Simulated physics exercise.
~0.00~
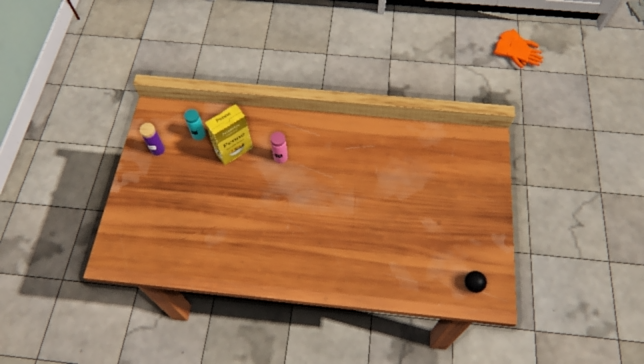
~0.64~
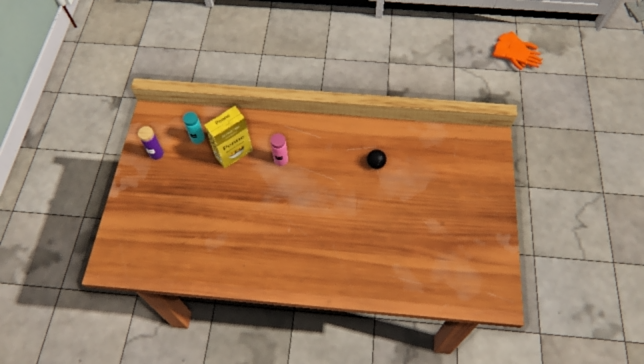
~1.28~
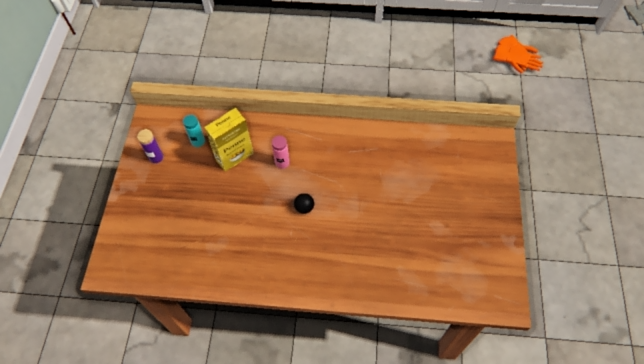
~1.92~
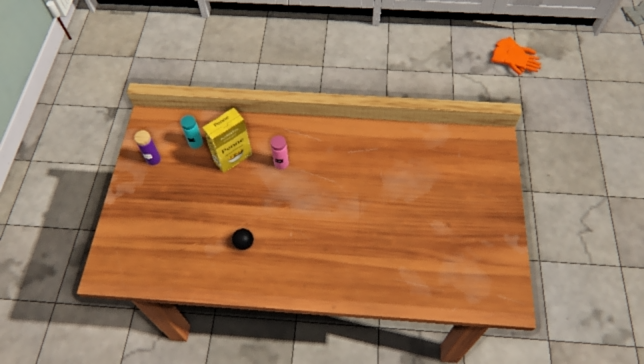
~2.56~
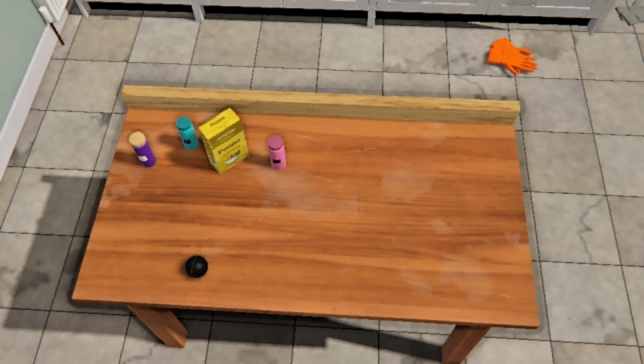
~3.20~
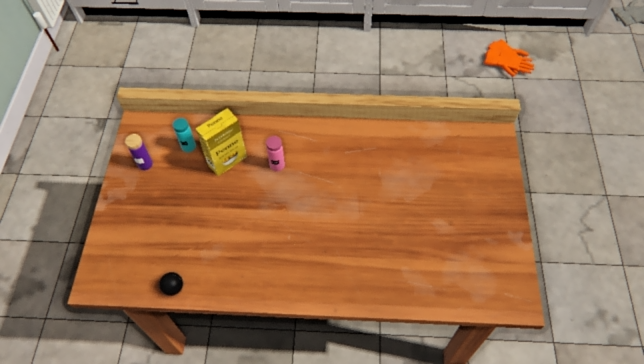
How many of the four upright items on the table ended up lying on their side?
None of them did; the yellow packet and the purple, pink and turquoise shakers were all still upright at the end.
